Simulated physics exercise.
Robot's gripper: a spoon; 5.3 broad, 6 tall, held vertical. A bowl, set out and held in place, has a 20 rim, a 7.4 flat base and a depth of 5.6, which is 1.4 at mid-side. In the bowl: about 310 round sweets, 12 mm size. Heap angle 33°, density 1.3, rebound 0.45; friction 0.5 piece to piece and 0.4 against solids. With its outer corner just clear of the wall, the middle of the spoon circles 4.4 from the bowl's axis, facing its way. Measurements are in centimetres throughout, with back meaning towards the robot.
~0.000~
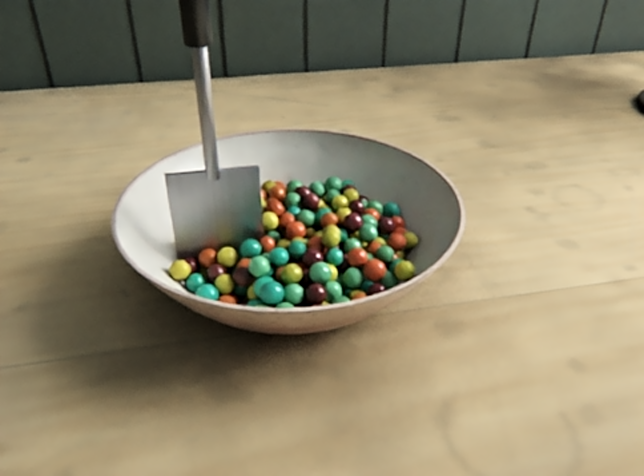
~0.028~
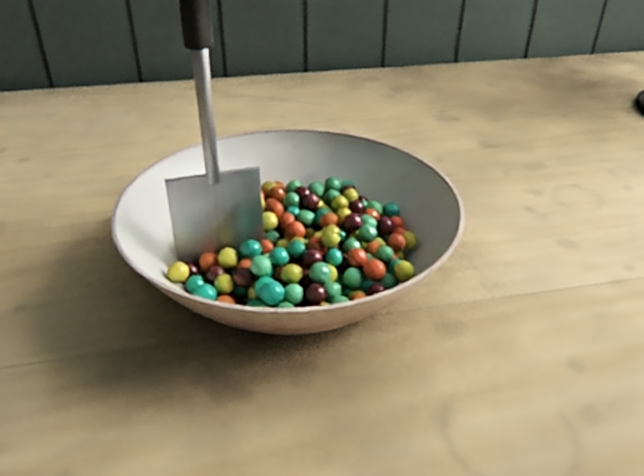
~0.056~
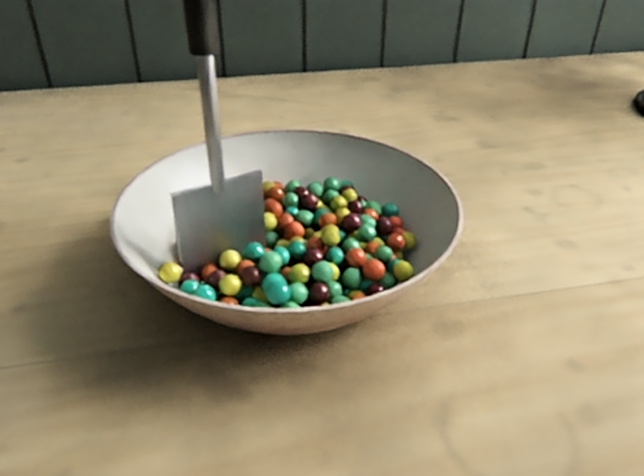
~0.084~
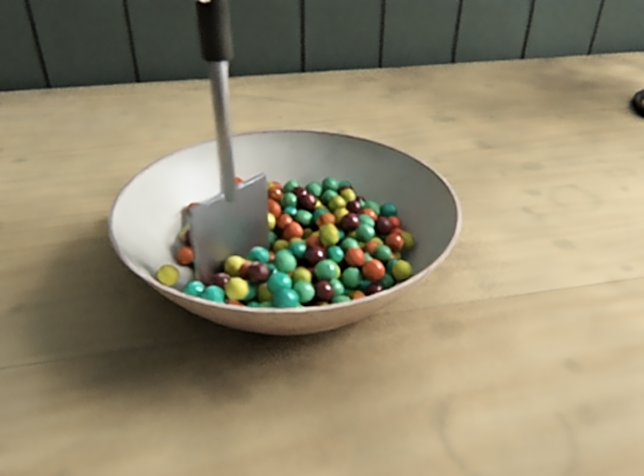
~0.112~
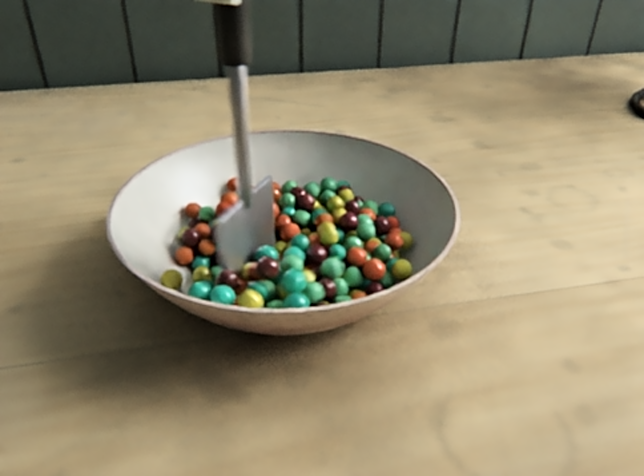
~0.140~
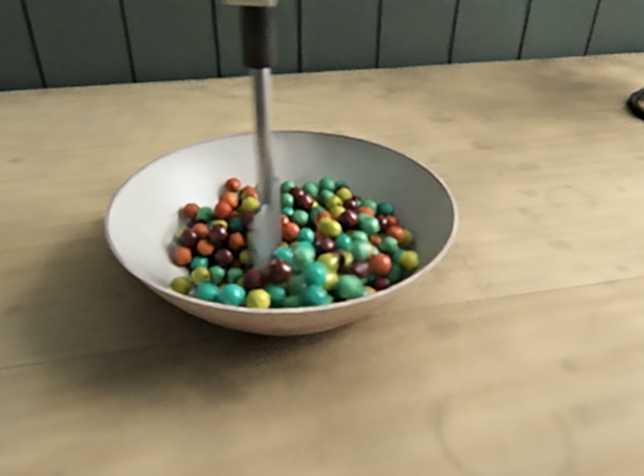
A flat metal spatula, held upright by a gripper, swept slowly from the left side of a white bowl towards the middle, turning as it pushed through the colourful round sweets and shifted them about.
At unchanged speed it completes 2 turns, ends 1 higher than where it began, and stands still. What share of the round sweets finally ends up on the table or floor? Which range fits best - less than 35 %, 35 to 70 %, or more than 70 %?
The range that fits is less than 35 %.
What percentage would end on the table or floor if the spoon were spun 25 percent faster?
Estimate: Near 35 in a hundred.
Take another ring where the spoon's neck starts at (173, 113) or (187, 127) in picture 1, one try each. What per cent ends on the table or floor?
Close to 0 per cent for the first and close to 15 per cent for the second.
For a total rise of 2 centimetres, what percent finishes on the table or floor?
Estimate: Close to 20 %.
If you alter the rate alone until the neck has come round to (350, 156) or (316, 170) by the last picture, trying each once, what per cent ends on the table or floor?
Some 55 and 45 %.
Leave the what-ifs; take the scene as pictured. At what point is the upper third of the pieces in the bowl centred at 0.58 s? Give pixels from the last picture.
(178, 209), roughly.
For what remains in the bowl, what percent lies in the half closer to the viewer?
Roughly 50 percent of it.
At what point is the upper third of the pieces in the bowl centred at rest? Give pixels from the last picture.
It is centred around (259, 245).
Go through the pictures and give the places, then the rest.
Spoon neck at (210, 146), 0° round; upper third of the load around (308, 227), from x 180 to 410, top at y 185; 312 in the bowl, in the first picture.
Spoon neck at (210, 149), 6° round; upper third of the load around (306, 227), from x 180 to 410, top at y 185, in the second picture.
Spoon neck at (215, 157), 21° round; upper third of the load around (302, 233), from x 170 to 405, top at y 185, in the third picture.
Spoon neck at (227, 165), 37° round; upper third of the load around (302, 237), from x 170 to 405, top at y 185, in the fourth picture.
Spoon neck at (244, 171), 53° round; upper third of the load around (299, 241), from x 170 to 405, top at y 185, in the fifth picture.
Spoon neck at (265, 174), 69° round; upper third of the load around (316, 251), from x 180 to 410, top at y 185; 312 in the bowl, in the sixth picture.
By 0.58 s, 325° round, highest piece 8 above the table; 270 in the bowl, 32 on the table or floor, 10 in flight or on the tool.
By 1.03 s, 221° round, highest piece 7 above the table; 242 in the bowl, 67 on the table or floor, 3 in flight or on the tool.
By 1.45 s, 0° round, highest piece 5 above the table; 238 in the bowl, 74 on the table or floor.
By 2.15 s, 0° round, highest piece 5 above the table; 238 in the bowl, 74 on the table or floor.
Final count, 238 in the bowl, 74 on the table or floor. That is 24 % on the table or floor.
